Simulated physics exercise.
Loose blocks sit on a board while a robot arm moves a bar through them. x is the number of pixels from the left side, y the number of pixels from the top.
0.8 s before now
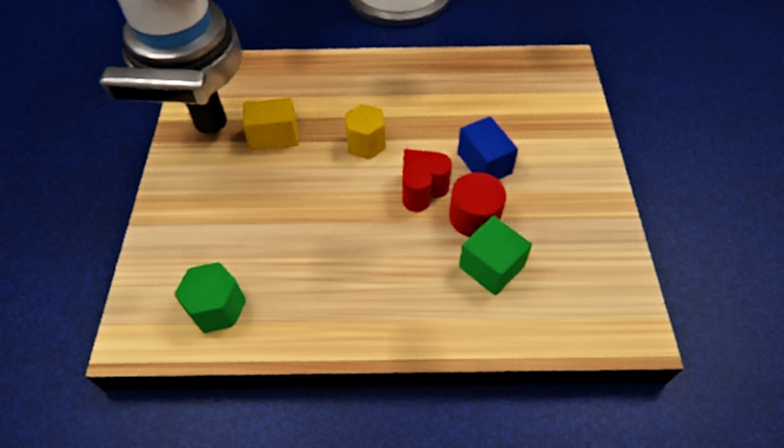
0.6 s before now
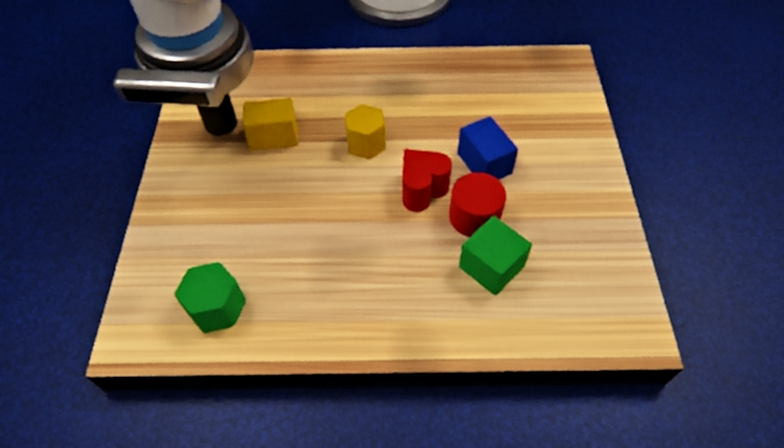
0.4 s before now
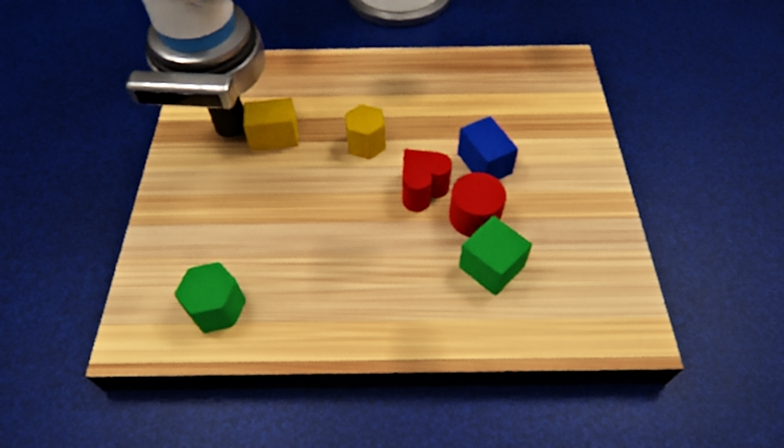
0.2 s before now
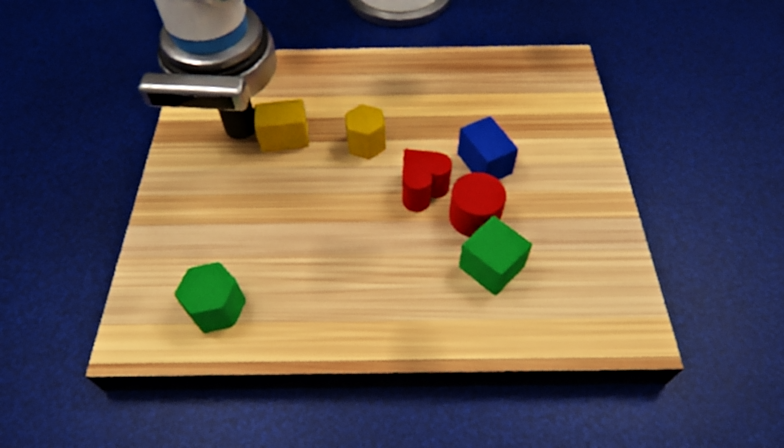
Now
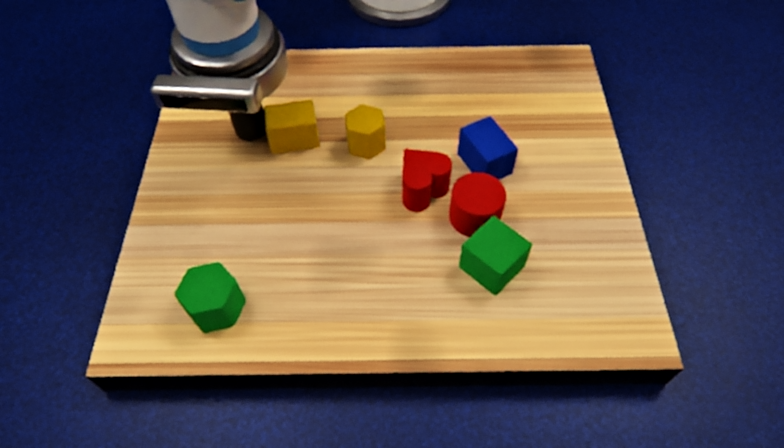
A pale striped wooden board lies on a dark blue surface, seen from above at an angle by a still camera. A robot arm holds a short black bar at the upper left, beside a yellow rectangular block and a yellow six-sided one, with a red heart, red cylinder, blue block and green block towards the right and a green six-sided block lower left. The arm slides the bar slightly right until it meets the yellow rectangle, then pushes it a little rightward.
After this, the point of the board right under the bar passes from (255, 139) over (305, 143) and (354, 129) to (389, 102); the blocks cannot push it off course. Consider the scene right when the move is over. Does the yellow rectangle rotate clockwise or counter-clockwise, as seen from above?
Prediction: Clockwise.
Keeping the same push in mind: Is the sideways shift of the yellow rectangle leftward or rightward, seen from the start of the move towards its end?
The answer is right: Facing from the path's start to its end, that's where the yellow rectangle shifts.
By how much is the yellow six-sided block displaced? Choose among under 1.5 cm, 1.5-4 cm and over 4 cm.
The shift is above 4 cm.
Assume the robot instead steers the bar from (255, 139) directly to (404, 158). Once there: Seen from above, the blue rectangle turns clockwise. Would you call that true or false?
The statement is correct.
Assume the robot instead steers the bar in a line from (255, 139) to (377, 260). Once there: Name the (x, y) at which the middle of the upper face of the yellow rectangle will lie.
In the picture, that point is around (309, 118).
The first path, step by step. One third of the way, bar (303, 134); yellow rectangle (343, 118); yellow six-sided block (389, 120).
Two thirds of the way, bar (354, 119); yellow rectangle (391, 114), turned 35° clockwise; yellow six-sided block (435, 126).
At the end, bar (388, 93); yellow rectangle (400, 112), turned 55° clockwise; yellow six-sided block (441, 128).
